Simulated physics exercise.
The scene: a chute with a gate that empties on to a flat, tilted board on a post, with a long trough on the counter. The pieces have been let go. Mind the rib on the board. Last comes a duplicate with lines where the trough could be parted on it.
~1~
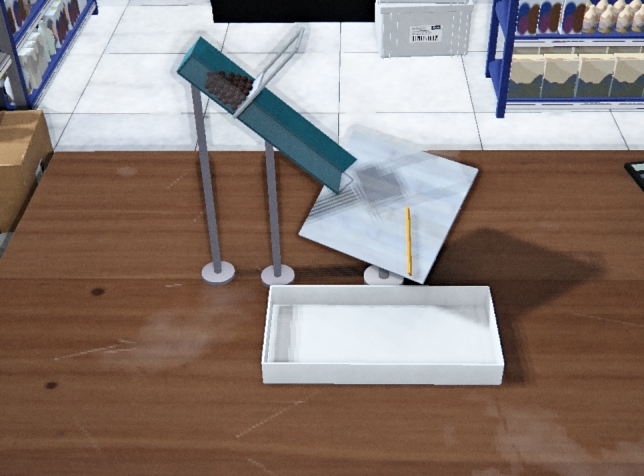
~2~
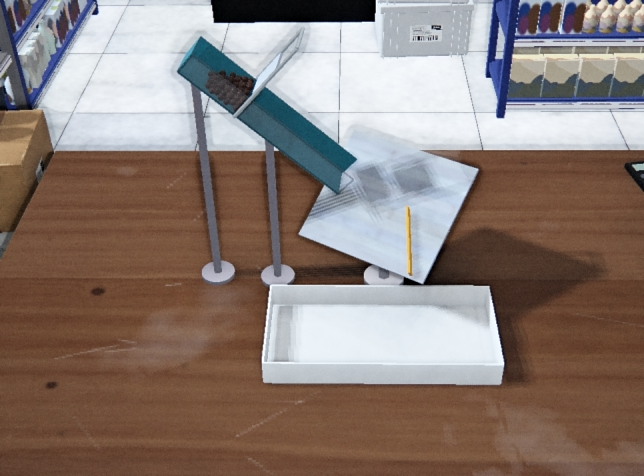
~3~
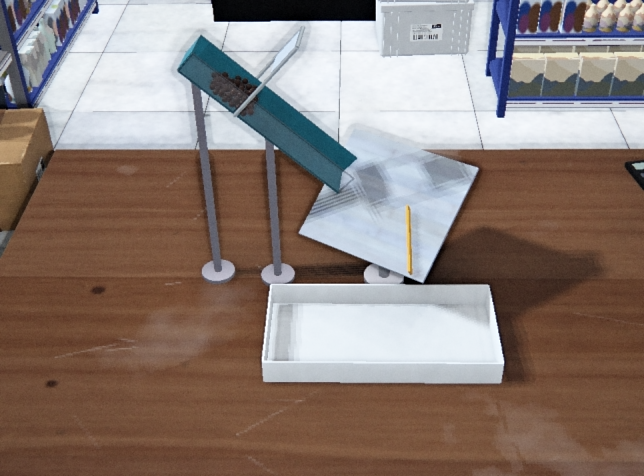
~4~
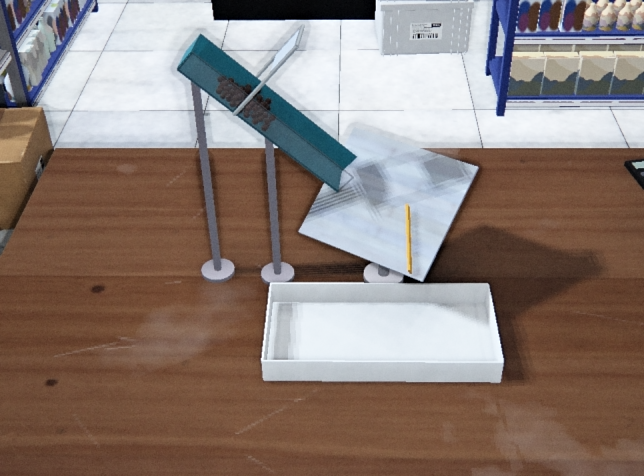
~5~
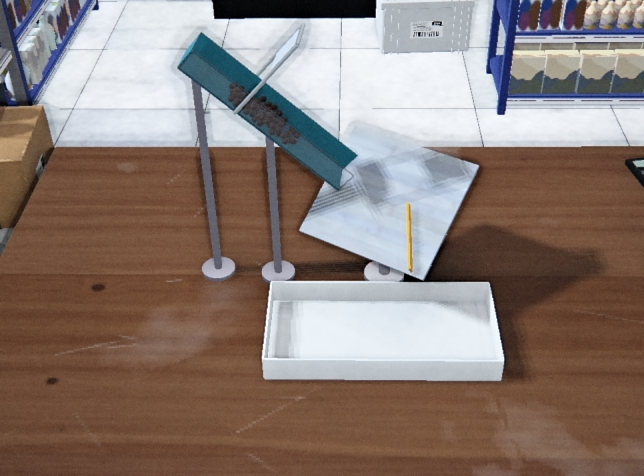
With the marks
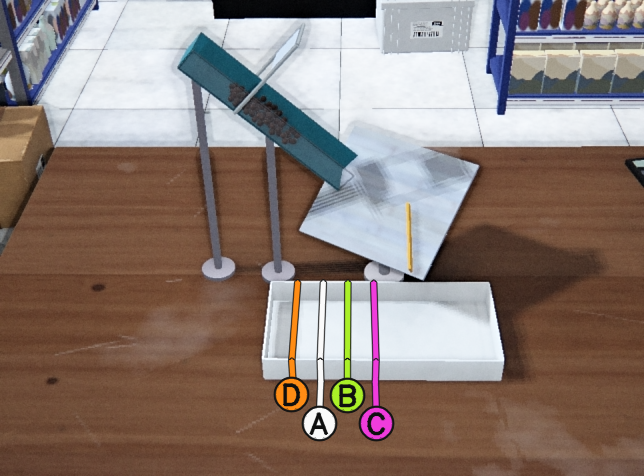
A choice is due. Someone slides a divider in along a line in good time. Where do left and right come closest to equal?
C works best here.
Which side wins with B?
Right.
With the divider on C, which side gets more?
More lands on the right.
On the marked copy, line A crosses the front rim at (320, 359); line B crosses the front rim at (347, 360); line C crosses the front rim at (375, 360); line D crosses the front rim at (291, 359).
With A, of what is caught, just a few on the left of the divider, almost all on the right.
With B, of what is caught, just a few on the left of the divider, almost all on the right.
With C, of what is caught, roughly a quarter on the left of the divider, roughly two thirds on the right.
With D, of what is caught, not one piece on the left of the divider, every piece on the right.
